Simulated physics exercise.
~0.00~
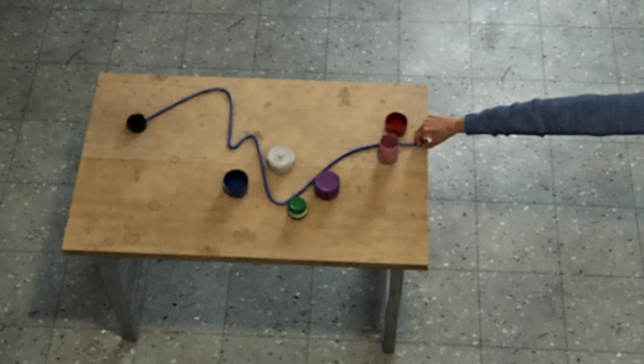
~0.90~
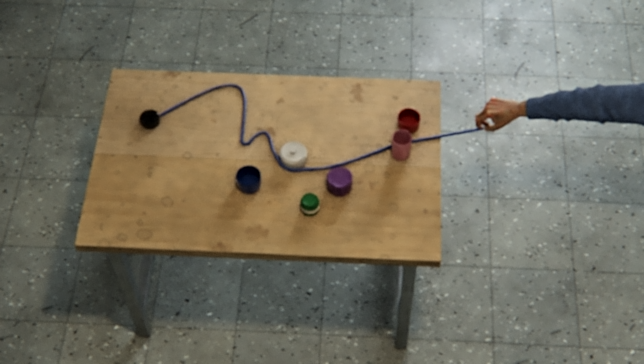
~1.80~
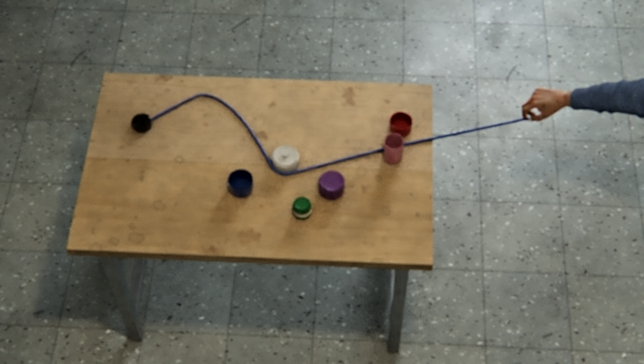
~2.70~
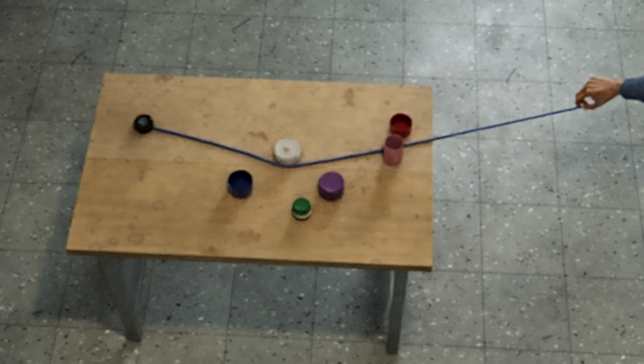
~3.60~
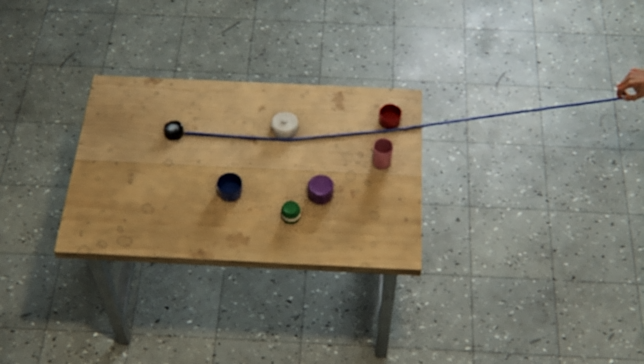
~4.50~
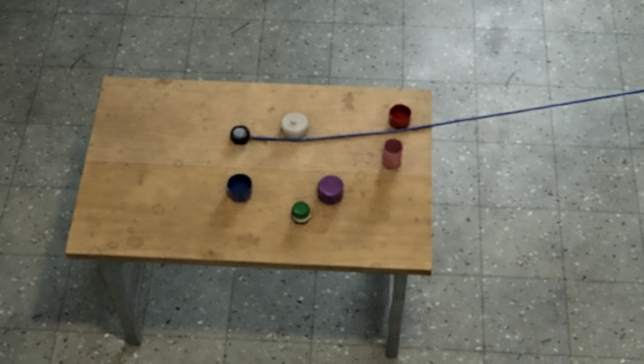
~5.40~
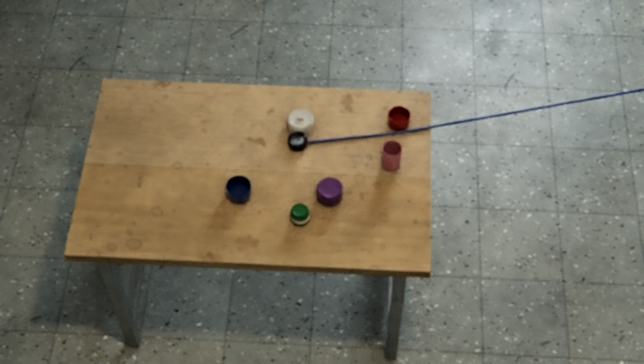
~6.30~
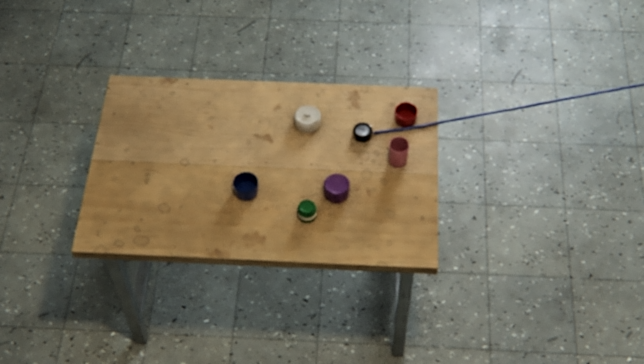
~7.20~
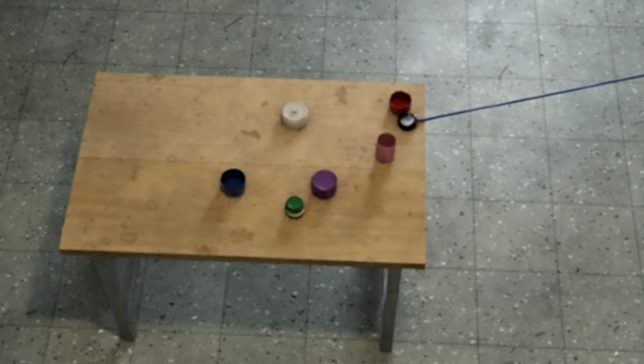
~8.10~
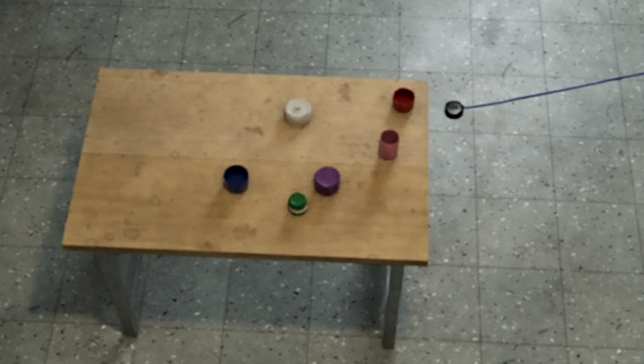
In this clip, a hand pulls a blue cord rightward across a wooden table, straightening it and nudging the white pot and slightly the red mug away from the viewer, then dragging the attached black puck past them and off the right edge while the other containers stay put.
